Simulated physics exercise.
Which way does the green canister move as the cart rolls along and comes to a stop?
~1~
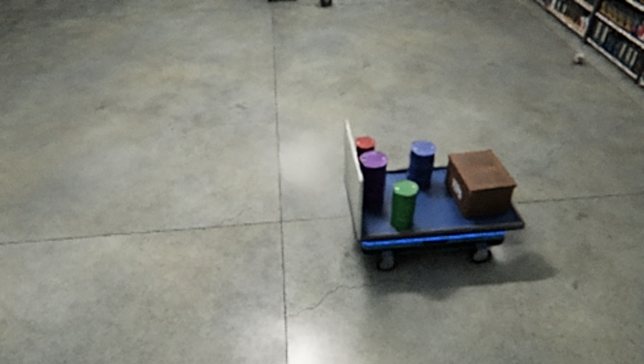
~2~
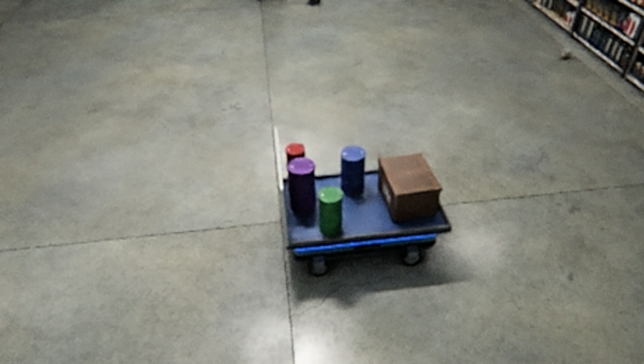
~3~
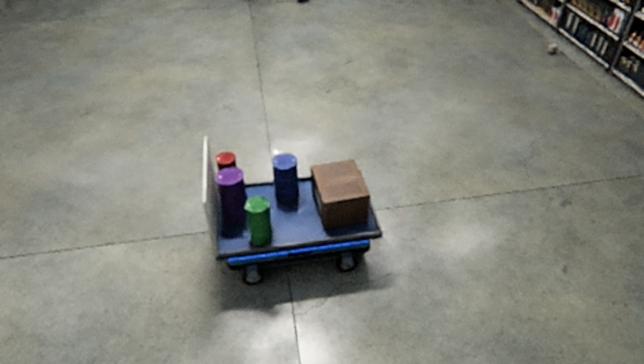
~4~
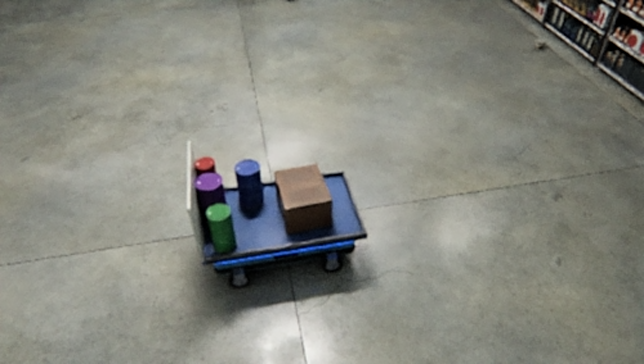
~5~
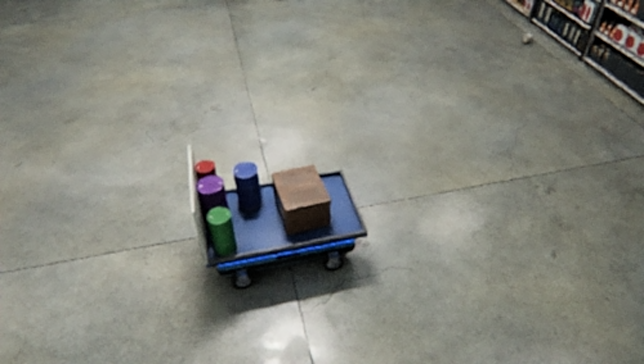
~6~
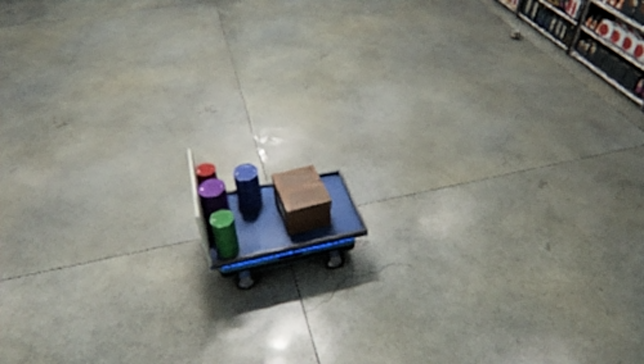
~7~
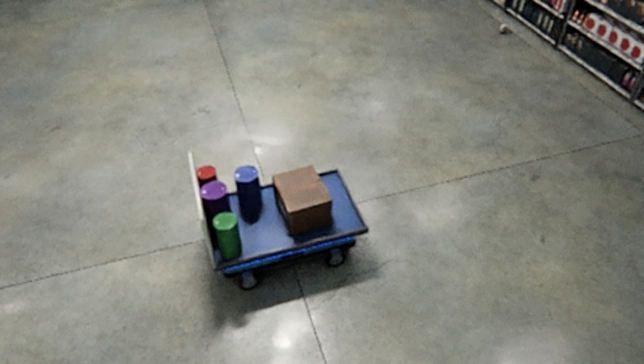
The green canister moves to the left, ending up close to the upright board.
A cart rolls left and stops, its box, green and blue canisters sliding toward the board.
